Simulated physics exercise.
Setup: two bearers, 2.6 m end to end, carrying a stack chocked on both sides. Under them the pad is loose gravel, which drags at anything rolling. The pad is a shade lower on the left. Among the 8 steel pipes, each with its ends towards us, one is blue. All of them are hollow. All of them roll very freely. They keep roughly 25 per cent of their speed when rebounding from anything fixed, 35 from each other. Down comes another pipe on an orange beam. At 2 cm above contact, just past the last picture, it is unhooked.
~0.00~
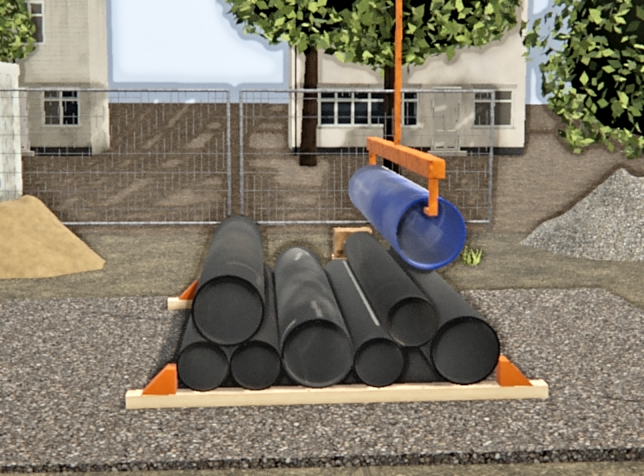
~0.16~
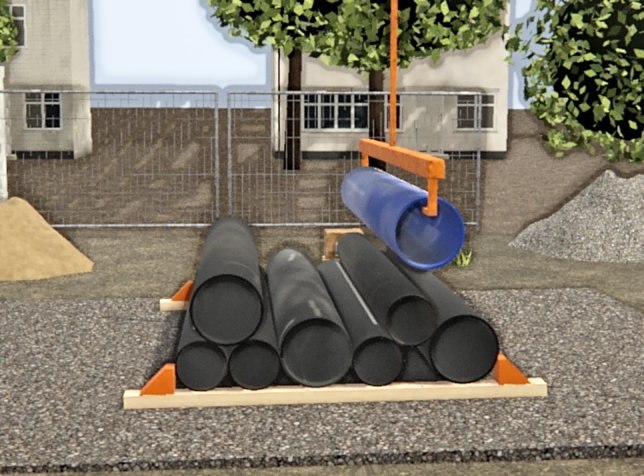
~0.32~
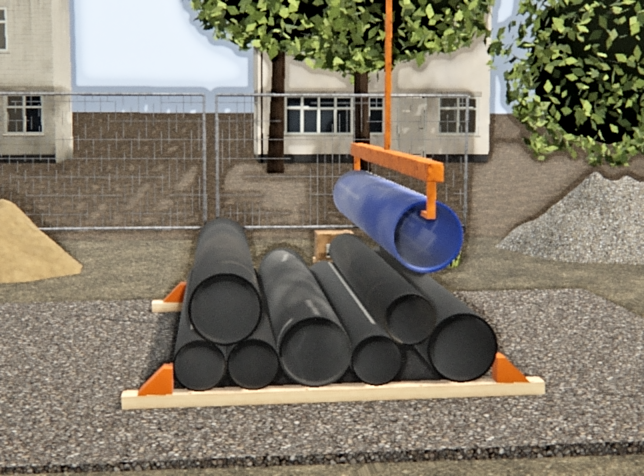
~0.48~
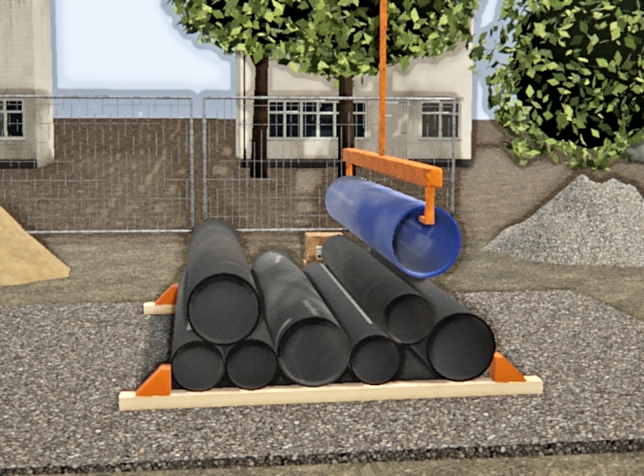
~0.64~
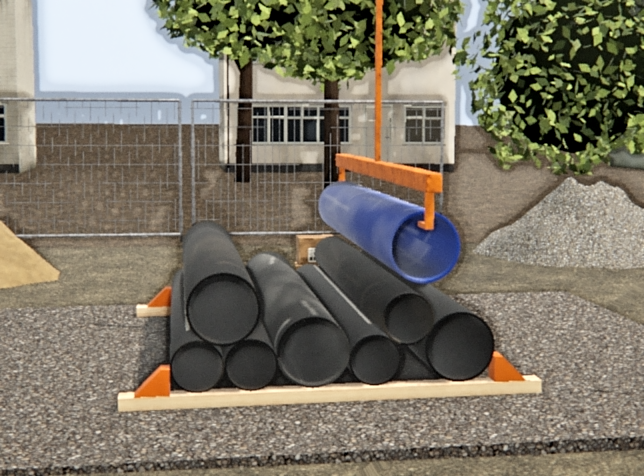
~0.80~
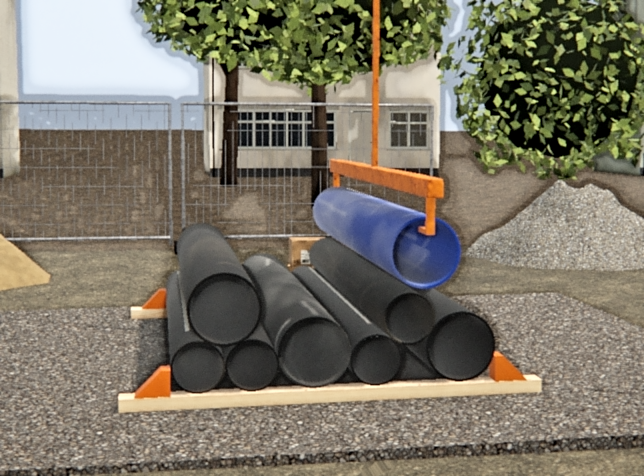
A blue pipe hanging from an orange lifting beam lowers slightly above a chocked stack of black pipes on gravel, while the view shifts gradually, sliding the fence, trees and buildings behind towards the left.
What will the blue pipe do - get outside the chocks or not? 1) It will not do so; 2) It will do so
2, it will do so.
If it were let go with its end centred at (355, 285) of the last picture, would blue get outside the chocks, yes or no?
Note: Blue - no, it would not.
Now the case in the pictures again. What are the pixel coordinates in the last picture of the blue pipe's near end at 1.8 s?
It should be close to pixel (522, 308).
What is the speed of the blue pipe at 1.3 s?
Roughly 1.0 m/s.
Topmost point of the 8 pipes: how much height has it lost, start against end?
45 cm.
By 1.3 s, blue is up on others, 25 cm inside the right chock, rolling right; 0 of 8 are outside the chocks.
By 1.8 s, blue is beyond the right chock, rolling right; 1 of 8 is outside the chocks.
Finally (2.9 s), blue is beyond the right chock; 1 of 8 is outside the chocks.
